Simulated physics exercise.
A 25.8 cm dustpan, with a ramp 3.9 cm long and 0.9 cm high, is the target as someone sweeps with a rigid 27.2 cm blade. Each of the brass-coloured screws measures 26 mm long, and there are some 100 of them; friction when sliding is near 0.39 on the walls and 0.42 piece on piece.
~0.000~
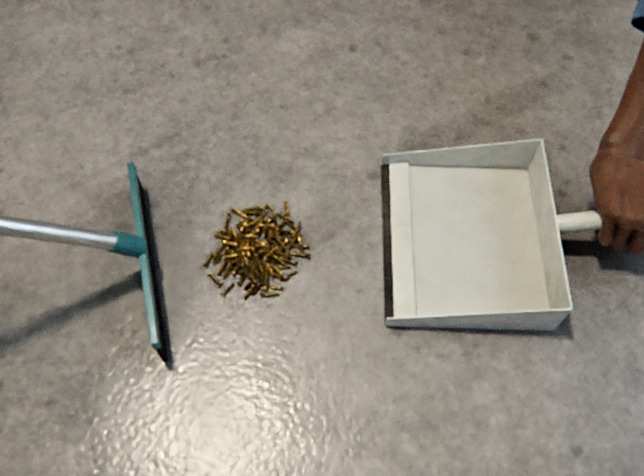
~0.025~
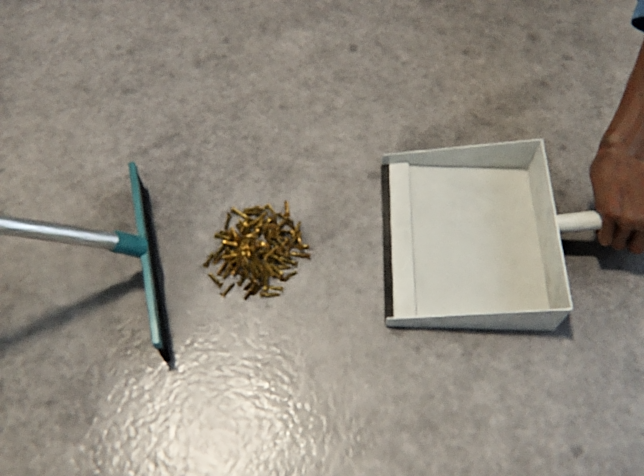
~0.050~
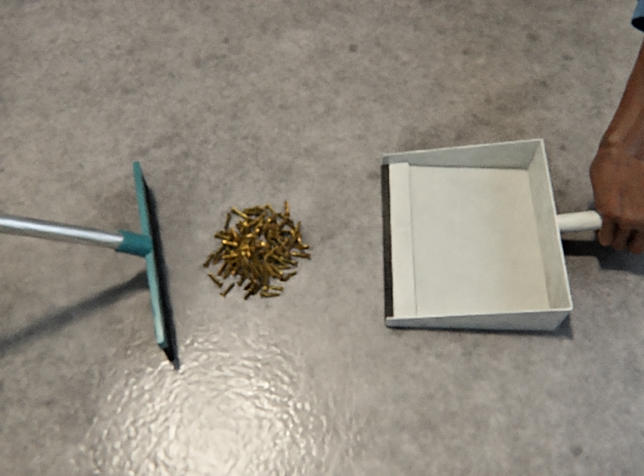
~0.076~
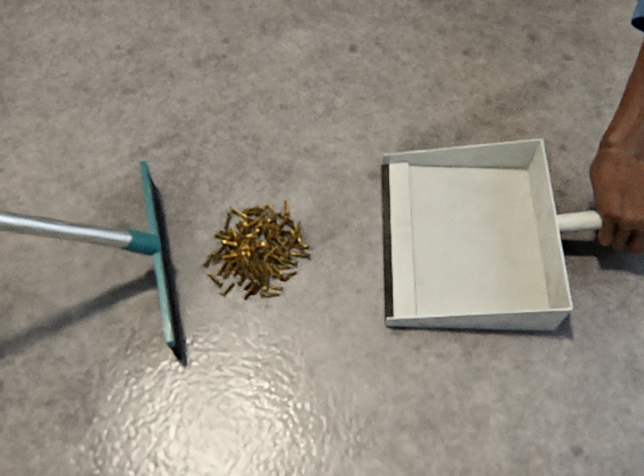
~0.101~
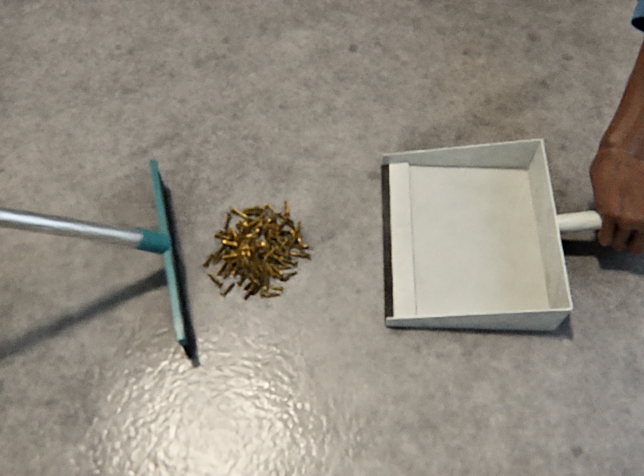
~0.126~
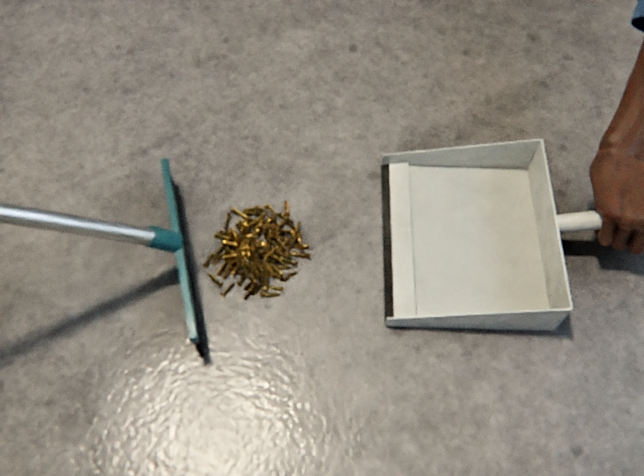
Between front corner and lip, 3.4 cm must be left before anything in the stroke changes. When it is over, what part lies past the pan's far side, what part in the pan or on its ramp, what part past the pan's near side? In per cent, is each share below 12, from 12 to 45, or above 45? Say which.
Far side: Not many, pan: Not many, near side: Not many.
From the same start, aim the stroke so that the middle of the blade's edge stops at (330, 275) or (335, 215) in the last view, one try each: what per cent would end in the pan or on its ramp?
Roughly 0 per cent for the first try and 10 per cent for the second.
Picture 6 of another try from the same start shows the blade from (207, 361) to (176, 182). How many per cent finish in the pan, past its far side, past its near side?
Final per cent - pan 5, far 0, near 0.
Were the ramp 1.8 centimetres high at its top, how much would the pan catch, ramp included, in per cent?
I'd put it near 5 per cent, ramp counted.
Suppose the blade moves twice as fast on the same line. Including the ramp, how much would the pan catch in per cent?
About 60 %.
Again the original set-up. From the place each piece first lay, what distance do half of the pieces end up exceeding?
Near 14 cm.
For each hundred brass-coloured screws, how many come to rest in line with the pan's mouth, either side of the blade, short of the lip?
Share there: About 100 %.
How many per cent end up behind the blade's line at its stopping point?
Near 0 percent, give or take.
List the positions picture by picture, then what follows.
The first picture shows blade from (156, 344) to (132, 170), moved 0.0 cm, 0 of the pieces shifted so far; middle of the pieces at (258, 247); pan at (476, 242).
The second picture shows blade from (158, 344) to (134, 169), moved 0.2 cm, 0 of the pieces shifted so far; middle of the pieces at (258, 247).
The third picture shows blade from (163, 343) to (138, 169), moved 0.8 cm, 0 of the pieces shifted so far; middle of the pieces at (258, 247).
The fourth picture shows blade from (171, 342) to (145, 168), moved 1.8 cm, 0 of the pieces shifted so far; middle of the pieces at (258, 247).
The fifth picture shows blade from (182, 341) to (155, 167), moved 3.1 cm, 0 of the pieces shifted so far; middle of the pieces at (258, 247).
The sixth picture shows blade from (195, 339) to (166, 165), moved 4.6 cm, 0 of the pieces shifted so far; middle of the pieces at (258, 247); pan at (476, 242). The blade's pace is about 0.61 m/s, heading 10 degrees away from the viewer's side.
Then, at 0.30 s, middle of the blade 17 cm from the lip; 0 % over the lip, far side 0 %, near side 0 %.
Then, at 0.41 s, middle of the blade 10 cm from the lip; 0 % over the lip, far side 0 %, near side 0 %.
After 0.66 s, middle of the blade 7 cm from the lip; 0 % over the lip, far side 0 %, near side 0 %.
At rest (1.4 s), far side 0 %, pan 0 %, near side 0 %, in front of the lip or behind the blade 100 %.
